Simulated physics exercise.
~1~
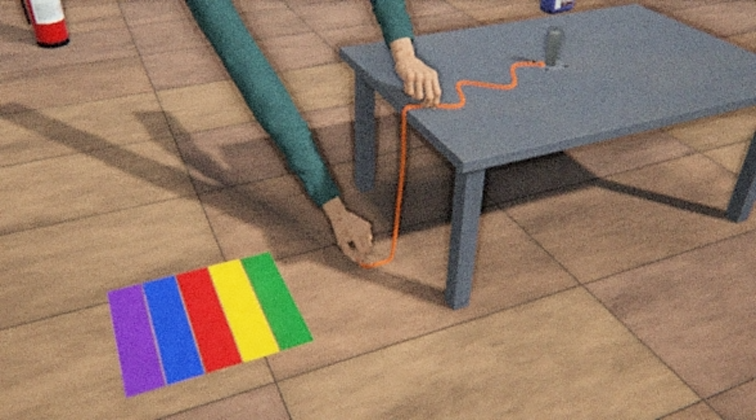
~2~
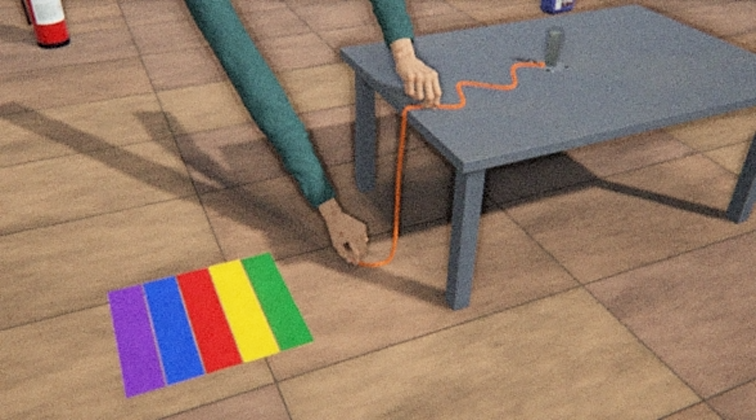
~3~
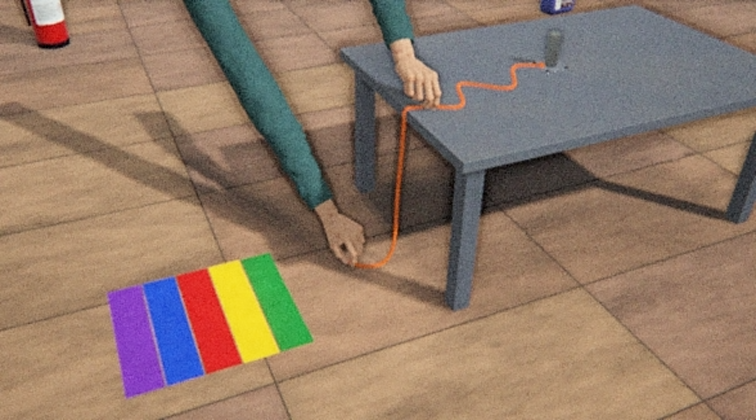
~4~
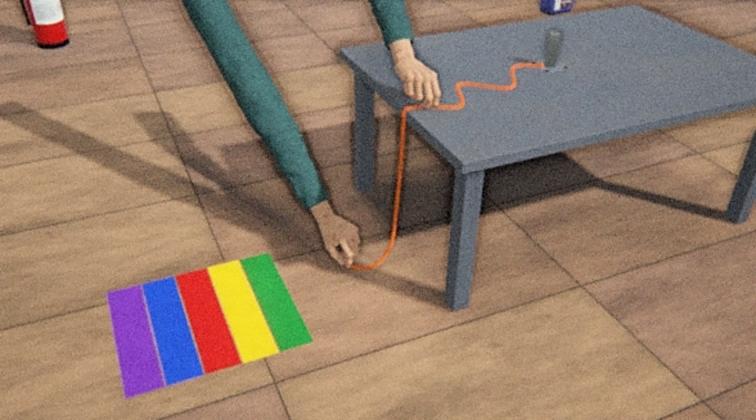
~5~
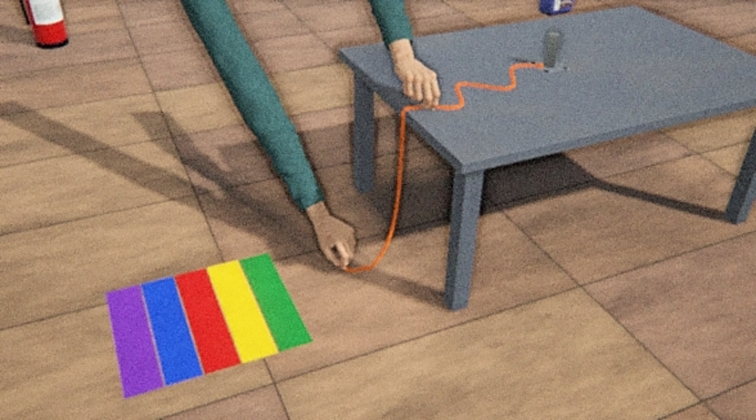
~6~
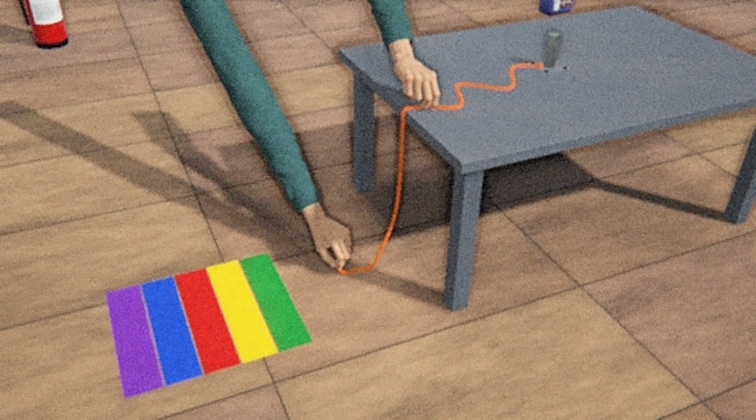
The clip opens on an orange cord running from a post across a gray table and over its edge, with purple, blue, red, yellow and green strips on the floor. One hand stays at the table's edge while the lower hand draws the cord's end slightly left, toward the green strip.
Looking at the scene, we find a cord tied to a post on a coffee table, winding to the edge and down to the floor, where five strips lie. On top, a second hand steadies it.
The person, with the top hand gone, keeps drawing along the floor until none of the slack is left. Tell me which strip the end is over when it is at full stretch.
It is over the blue strip.
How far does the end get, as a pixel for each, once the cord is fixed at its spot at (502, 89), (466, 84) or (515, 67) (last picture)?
Results: (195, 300); (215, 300); (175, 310).
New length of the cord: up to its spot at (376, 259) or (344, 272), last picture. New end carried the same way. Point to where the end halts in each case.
It ends up at (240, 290) the first time and at (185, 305) the second.
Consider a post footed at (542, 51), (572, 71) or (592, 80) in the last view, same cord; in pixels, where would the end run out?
Places per try: (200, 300); (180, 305); (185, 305).
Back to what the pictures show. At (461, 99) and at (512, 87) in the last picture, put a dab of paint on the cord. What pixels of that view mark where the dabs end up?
They go to (408, 105) and to (481, 84).
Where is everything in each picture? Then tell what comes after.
End (357, 259); green (289, 327); yellow (254, 337); red (218, 348); blue (181, 359); purple (141, 370), in the first frame.
End (353, 261); cord through (514, 67) (493, 87) (463, 102) (404, 121) (398, 187) (393, 250), in the second frame.
End (349, 262), in the third frame.
End (345, 263); cord through (513, 68) (492, 87) (462, 103) (404, 122) (399, 188) (388, 251), in the fourth frame.
End (341, 264), in the fifth frame.
End (337, 265); cord through (513, 68) (491, 88) (462, 103) (403, 122) (399, 188) (380, 251), in the sixth frame.
A little later, end near (230, 294); over yellow.
Next, end near (189, 304); over red.
When it is tight, end near (166, 310); over blue. The blue one.
